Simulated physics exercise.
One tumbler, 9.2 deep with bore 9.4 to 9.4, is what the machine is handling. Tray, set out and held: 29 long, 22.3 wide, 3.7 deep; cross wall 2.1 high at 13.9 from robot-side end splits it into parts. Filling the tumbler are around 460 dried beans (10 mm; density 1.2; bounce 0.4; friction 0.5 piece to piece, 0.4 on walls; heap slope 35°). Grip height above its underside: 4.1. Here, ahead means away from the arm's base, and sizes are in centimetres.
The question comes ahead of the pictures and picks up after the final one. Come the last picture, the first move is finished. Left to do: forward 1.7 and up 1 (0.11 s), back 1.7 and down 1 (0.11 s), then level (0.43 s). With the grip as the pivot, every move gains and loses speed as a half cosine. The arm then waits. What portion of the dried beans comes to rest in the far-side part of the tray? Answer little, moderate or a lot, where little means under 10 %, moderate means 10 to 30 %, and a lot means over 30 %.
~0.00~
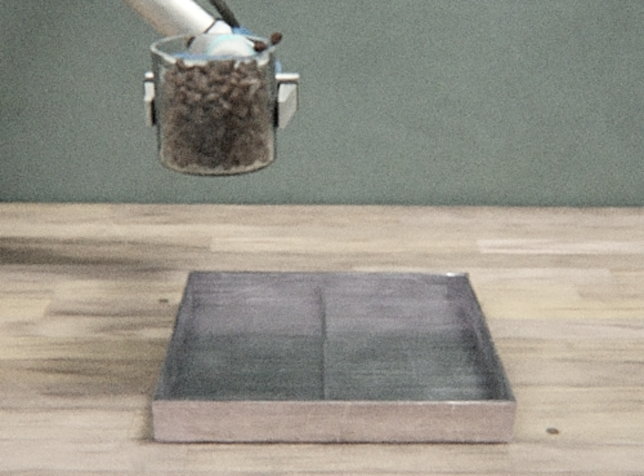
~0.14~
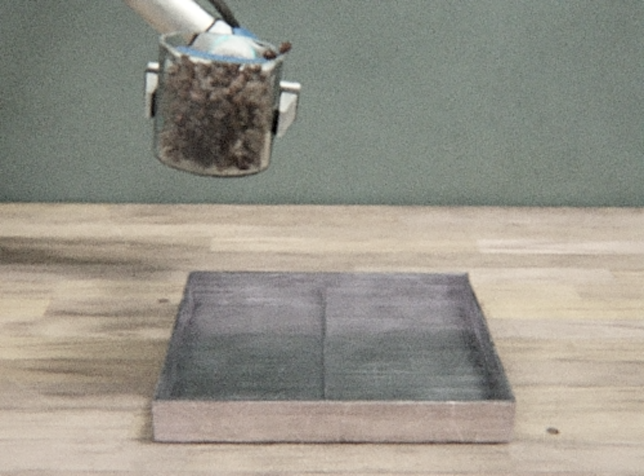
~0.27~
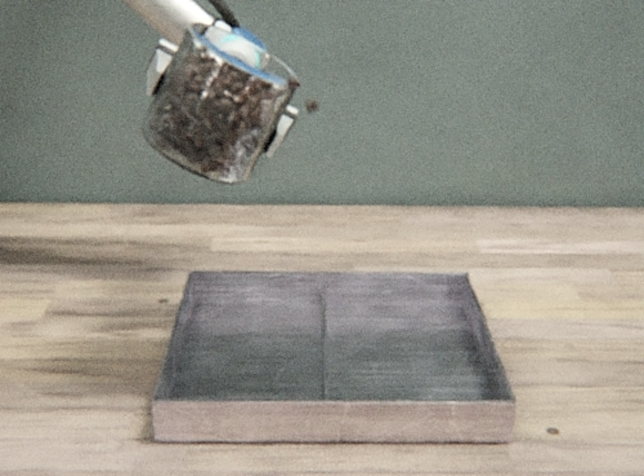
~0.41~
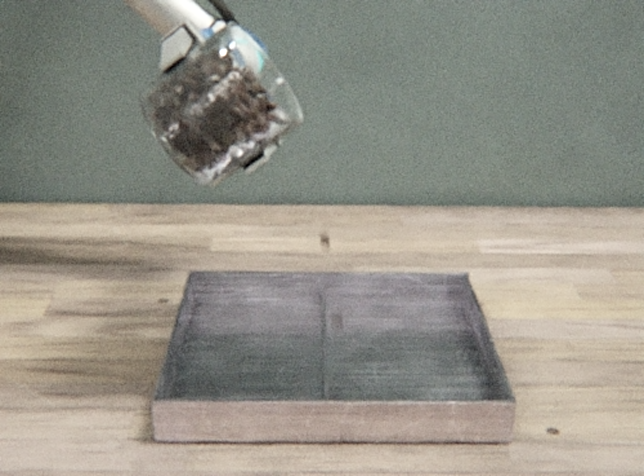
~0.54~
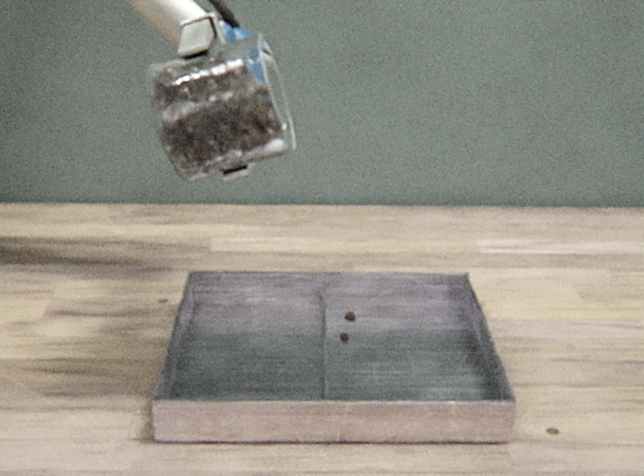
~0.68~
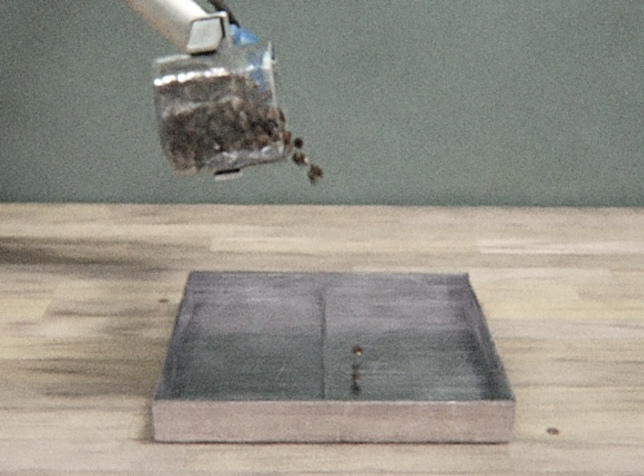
Moderate.
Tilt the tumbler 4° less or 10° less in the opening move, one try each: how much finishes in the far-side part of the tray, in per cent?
Estimates: 10 % then 10 %.
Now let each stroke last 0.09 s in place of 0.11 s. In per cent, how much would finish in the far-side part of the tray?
That change gives some 25 percent.
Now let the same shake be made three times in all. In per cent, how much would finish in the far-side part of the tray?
In that case, some 35 per cent.
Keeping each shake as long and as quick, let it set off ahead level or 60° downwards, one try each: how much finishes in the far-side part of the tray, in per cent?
Near 15 and 5 percent respectively.
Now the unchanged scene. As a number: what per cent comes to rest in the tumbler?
Around 80 in a hundred.
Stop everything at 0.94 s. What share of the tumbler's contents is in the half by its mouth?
Close to 50 in a hundred.
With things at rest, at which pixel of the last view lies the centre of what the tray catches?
Around (375, 354) in the last view.
By 0.94 s, tilted 79° forward, highest piece 27 above the table; 403 in the tumbler, 15 in the far-side part, 46 in flight or on a rim.
By 1.20 s, tilted 17° forward, highest piece 30 above the table; 376 in the tumbler, 68 in the far-side part, 11 in the robot-side part, 9 in flight or on a rim.
By 1.53 s, level, highest piece 29 above the table; 376 in the tumbler, 76 in the far-side part, 12 in the robot-side part.
By 2.58 s, level, highest piece 28 above the table; 376 in the tumbler, 76 in the far-side part, 12 in the robot-side part.
Final count, 376 in the tumbler, 76 in the far-side part, 12 in the robot-side part. That is 16 % in the far-side part of the tray.
